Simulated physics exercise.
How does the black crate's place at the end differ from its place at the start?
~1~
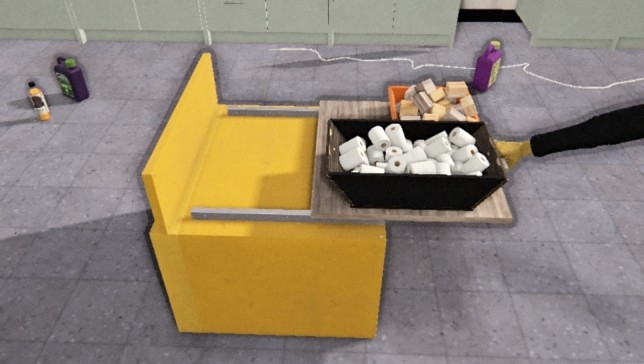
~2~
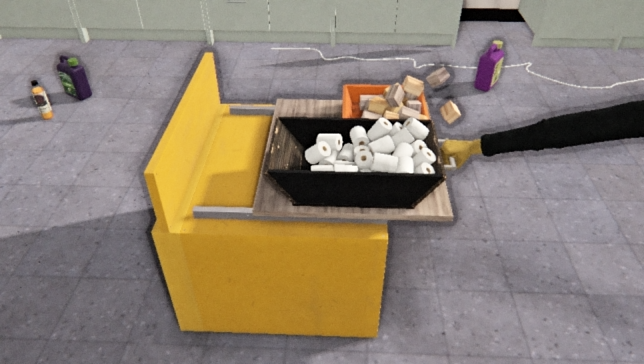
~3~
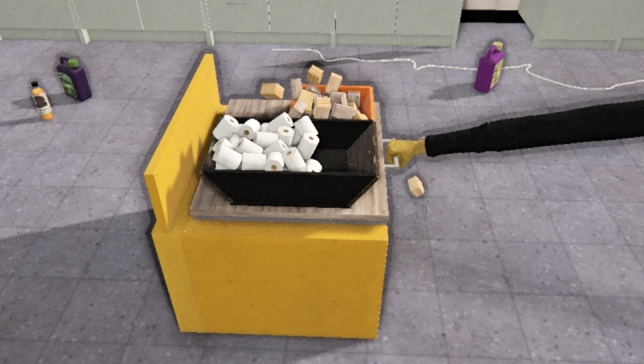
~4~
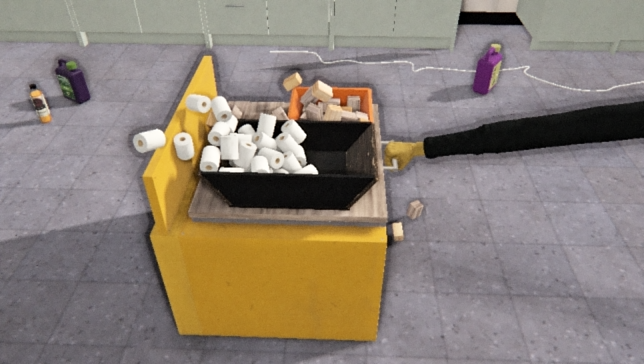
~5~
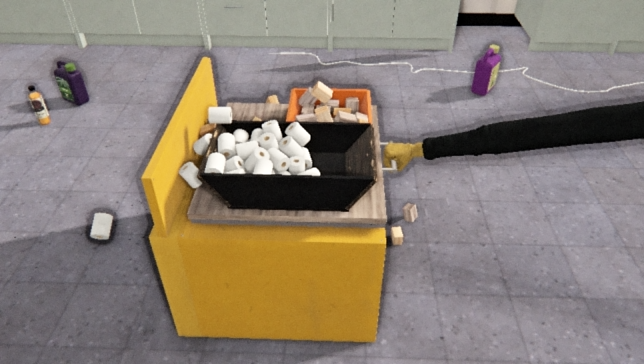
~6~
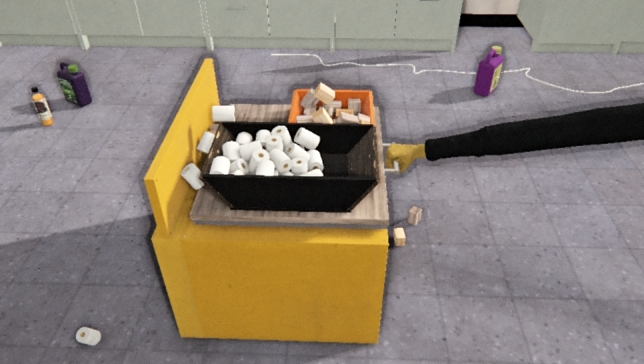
At the start the black crate is out to the right on the extended shelf, beyond the body of the yellow unit. At the end it is farther left, above the yellow body and close to the back panel.
